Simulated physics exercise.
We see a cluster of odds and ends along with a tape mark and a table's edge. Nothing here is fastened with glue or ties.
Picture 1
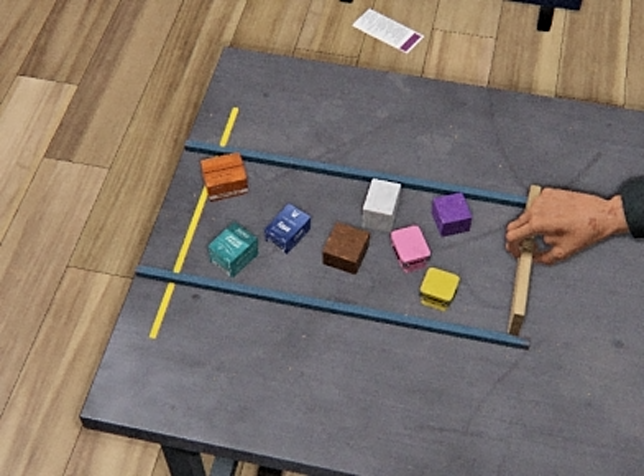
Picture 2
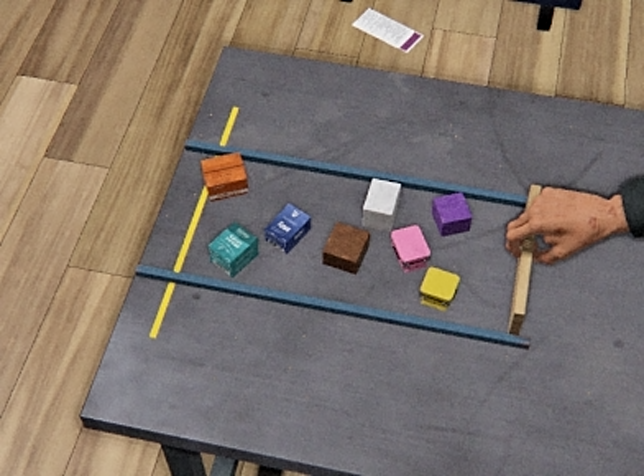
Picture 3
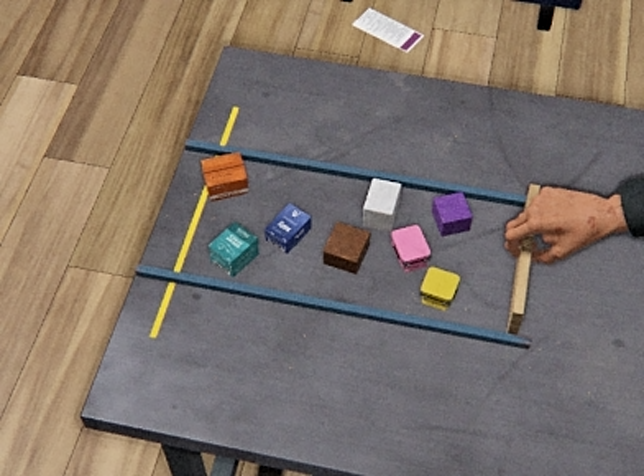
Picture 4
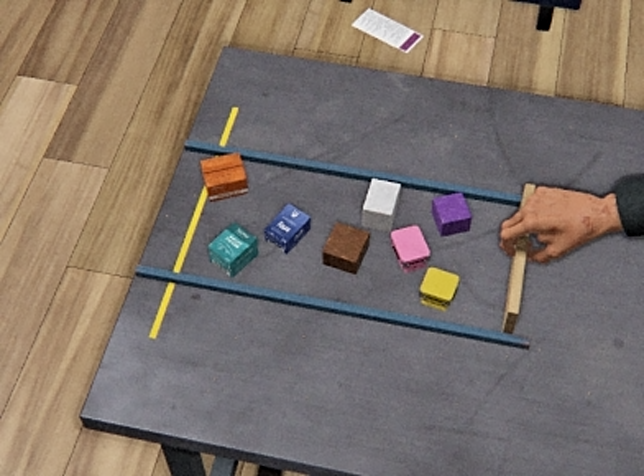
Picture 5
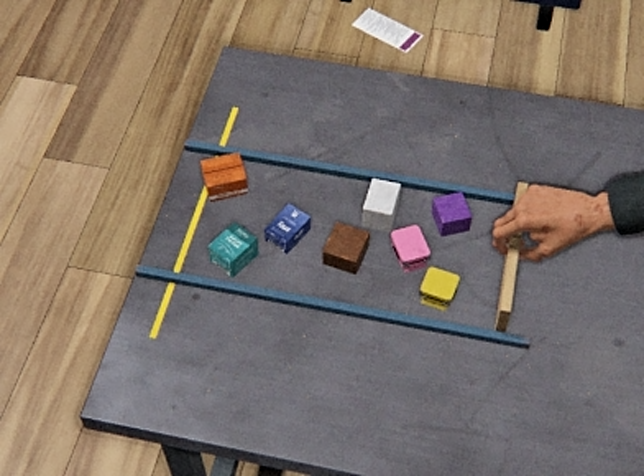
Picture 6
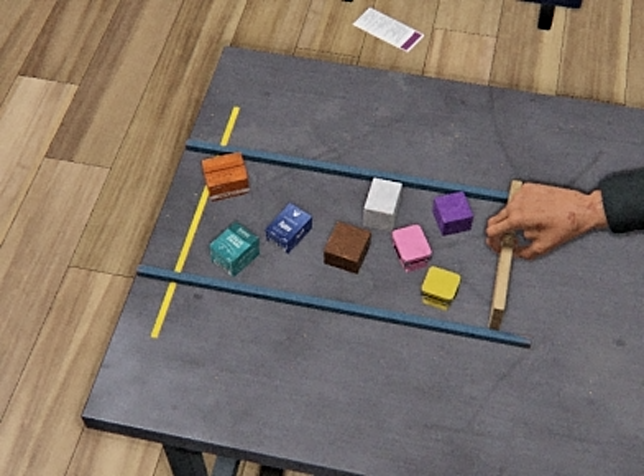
A hand at the right grips a wooden board set across two blue rails on a dark tabletop, seen from above at an angle over a wood floor. Between the rails sit orange, turquoise and blue boxes near yellow tape at left, with brown, white, pink, purple and yellow blocks rightward. The hand slides the board slightly left; the blocks and camera stay essentially still.
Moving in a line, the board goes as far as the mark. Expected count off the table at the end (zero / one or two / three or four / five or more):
Expected count: Five or more.
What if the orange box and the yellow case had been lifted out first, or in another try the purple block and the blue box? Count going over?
The counts: 3 and 3.
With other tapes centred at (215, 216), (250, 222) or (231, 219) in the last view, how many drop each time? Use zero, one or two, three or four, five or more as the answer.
Going through the tapes in order, the count is one or two, then no fall at all, then either one or two.
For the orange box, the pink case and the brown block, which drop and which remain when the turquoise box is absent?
The orange box tumbles off; the pink case survives; the brown block drops off.
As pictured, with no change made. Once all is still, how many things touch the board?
3.
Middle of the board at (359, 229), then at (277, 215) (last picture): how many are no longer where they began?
I count 6 first and 8 after.
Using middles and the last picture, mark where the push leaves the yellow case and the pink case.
Final positions: Near (171, 242); near (186, 204).
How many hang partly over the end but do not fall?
The total here is 0.
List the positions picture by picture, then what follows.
Orange box (225, 177); turquoise box (234, 250); blue box (288, 229); board (525, 259); tape (197, 214), in the first picture.
Turquoise box (234, 250); purple block (452, 215), in the second picture.
Blue box (288, 229); brown block (347, 248), in the third picture.
Orange box (225, 177); yellow case (439, 289), in the fourth picture.
Turquoise box (234, 250); white block (382, 206), in the fifth picture.
Orange box (226, 177); turquoise box (235, 250); blue box (289, 228); board (506, 254); tape (199, 213), in the sixth picture.
Soon after, none off yet; orange box at rest near (226, 177); turquoise box at rest near (235, 250); blue box at rest near (289, 228).
Then, none off yet; orange box at rest near (226, 177); turquoise box moving near (229, 250); blue box moved about its own width near (250, 217).
Further on, none off yet; orange box moved about its own width near (185, 165); turquoise box moved about its own width near (179, 249); blue box moved well along near (174, 201).
At rest, the number that fall off is five or more; fallen, white block, brown block, blue box, turquoise box and orange box.
